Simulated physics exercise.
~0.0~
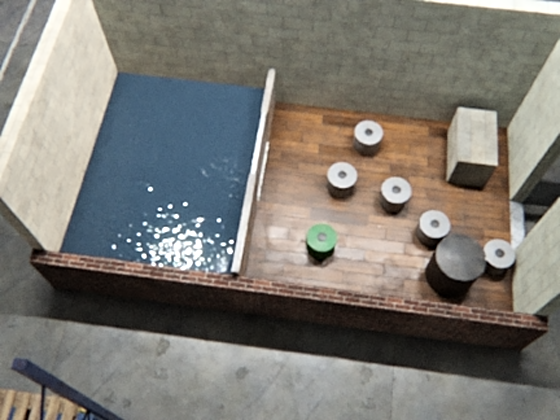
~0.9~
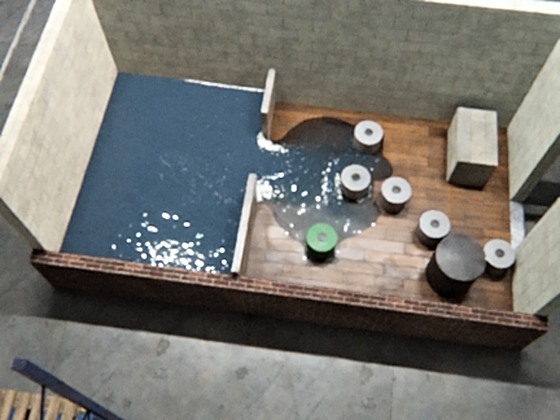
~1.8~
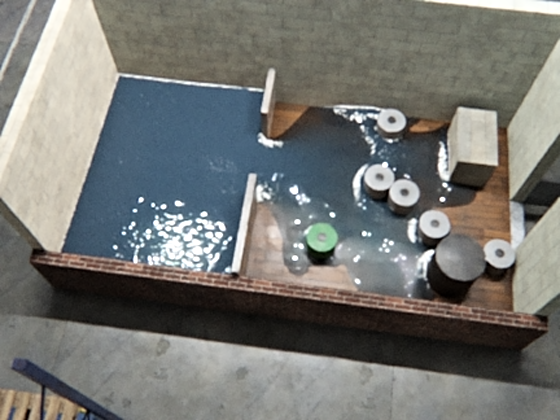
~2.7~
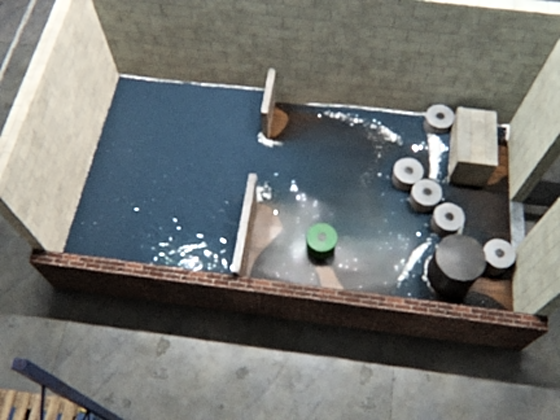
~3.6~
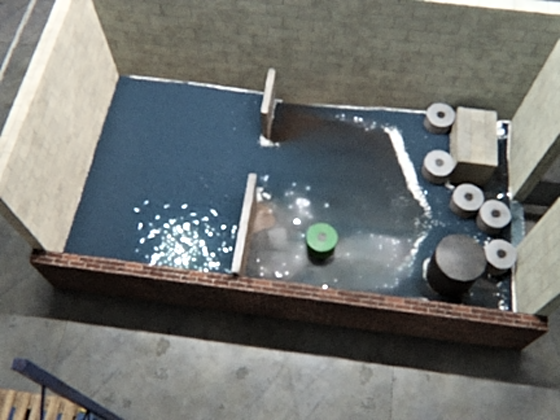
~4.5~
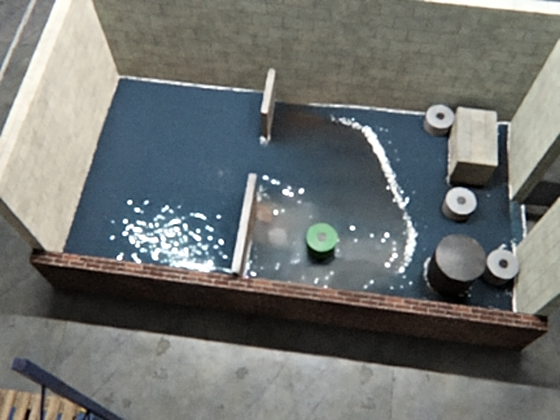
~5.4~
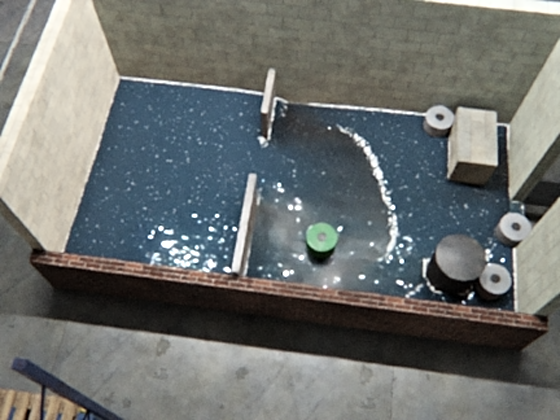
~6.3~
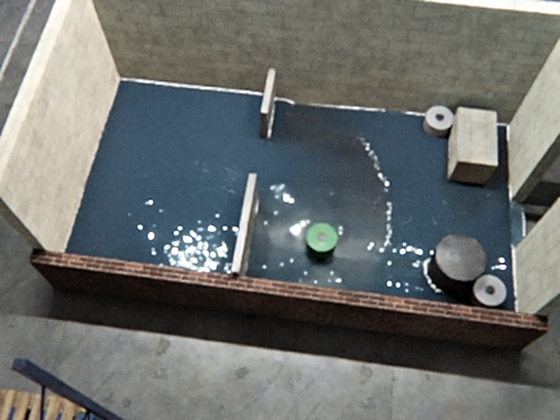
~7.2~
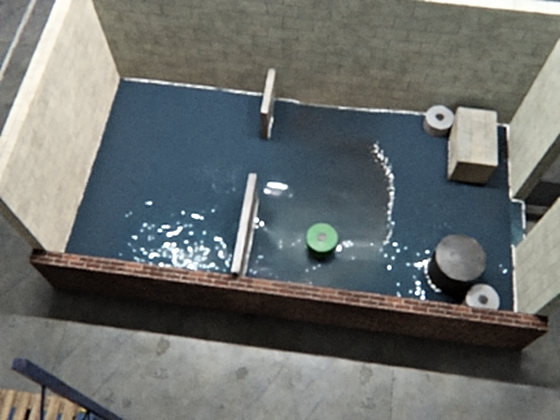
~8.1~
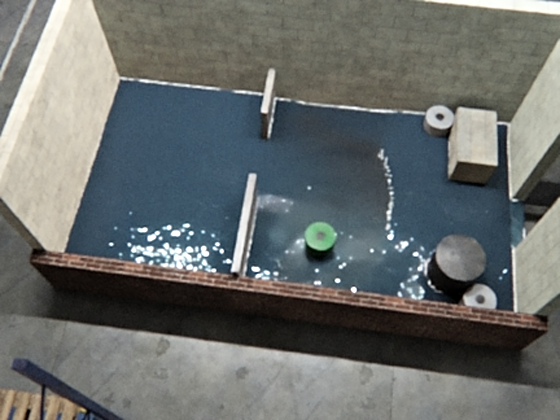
The footage shows water spreading from the left side of a walled enclosure through a gap in a partition, pushing several grey tubs rightward across a wooden floor. Some drift from view, while the green tub stays in place and two grey ones remain near the right side.
